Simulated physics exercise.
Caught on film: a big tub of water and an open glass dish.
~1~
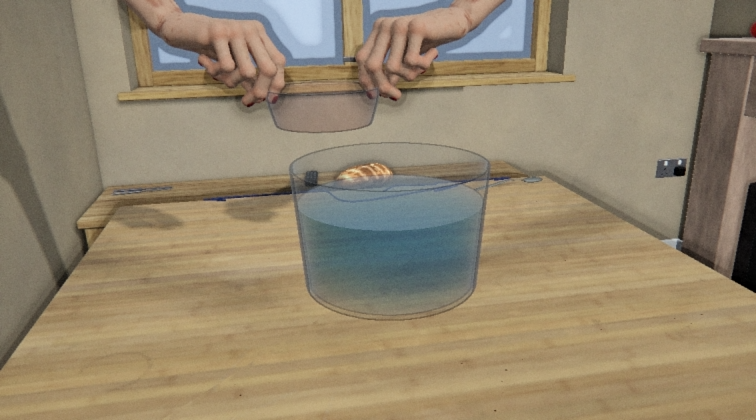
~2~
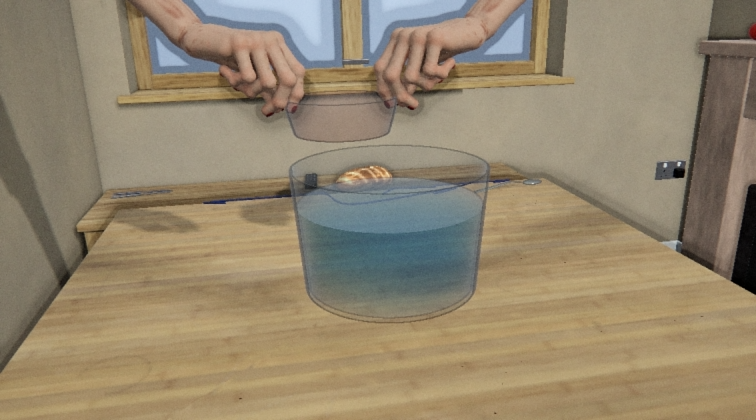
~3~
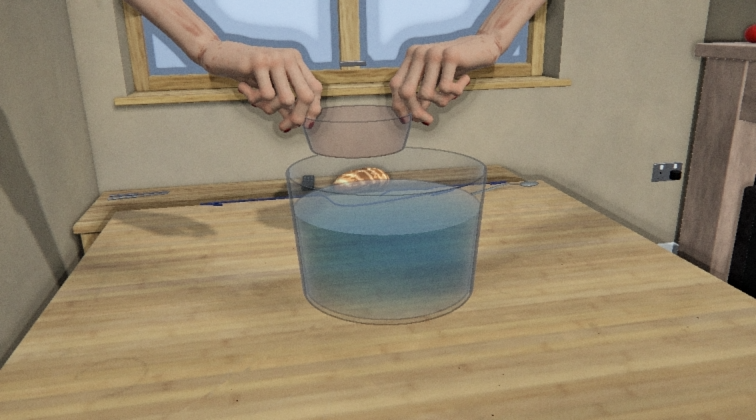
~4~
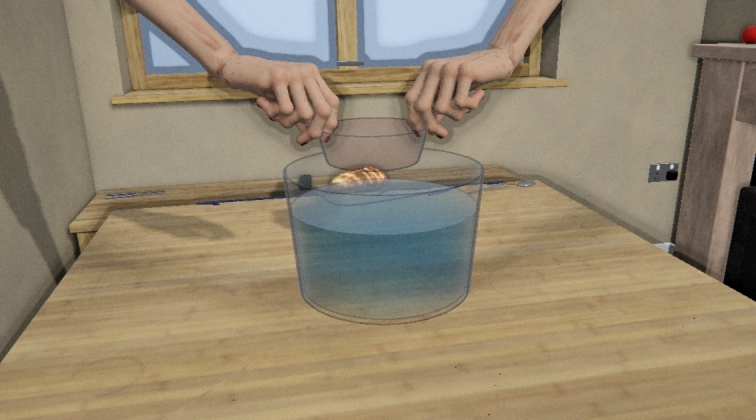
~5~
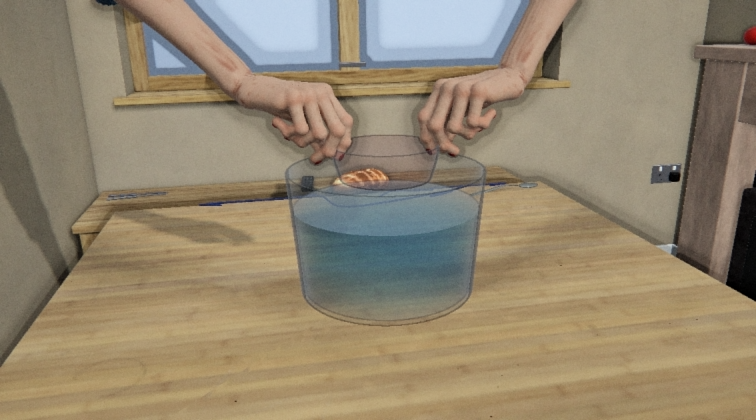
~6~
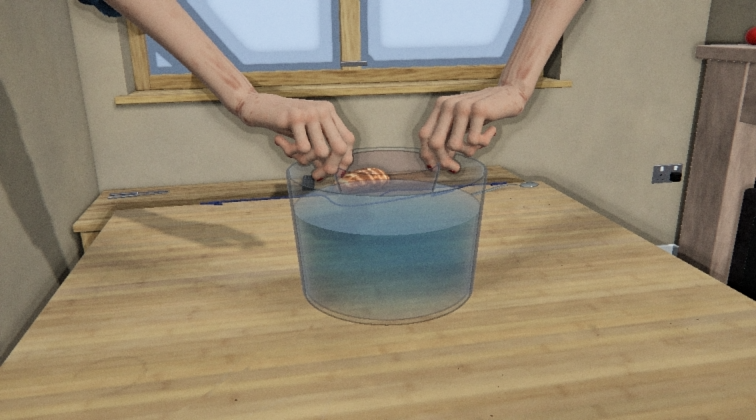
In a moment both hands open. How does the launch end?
It floats.
Next, the dish dips into the water.
After that, it bobs and steadies.
Finally, the dish floats with about half of its side showing.
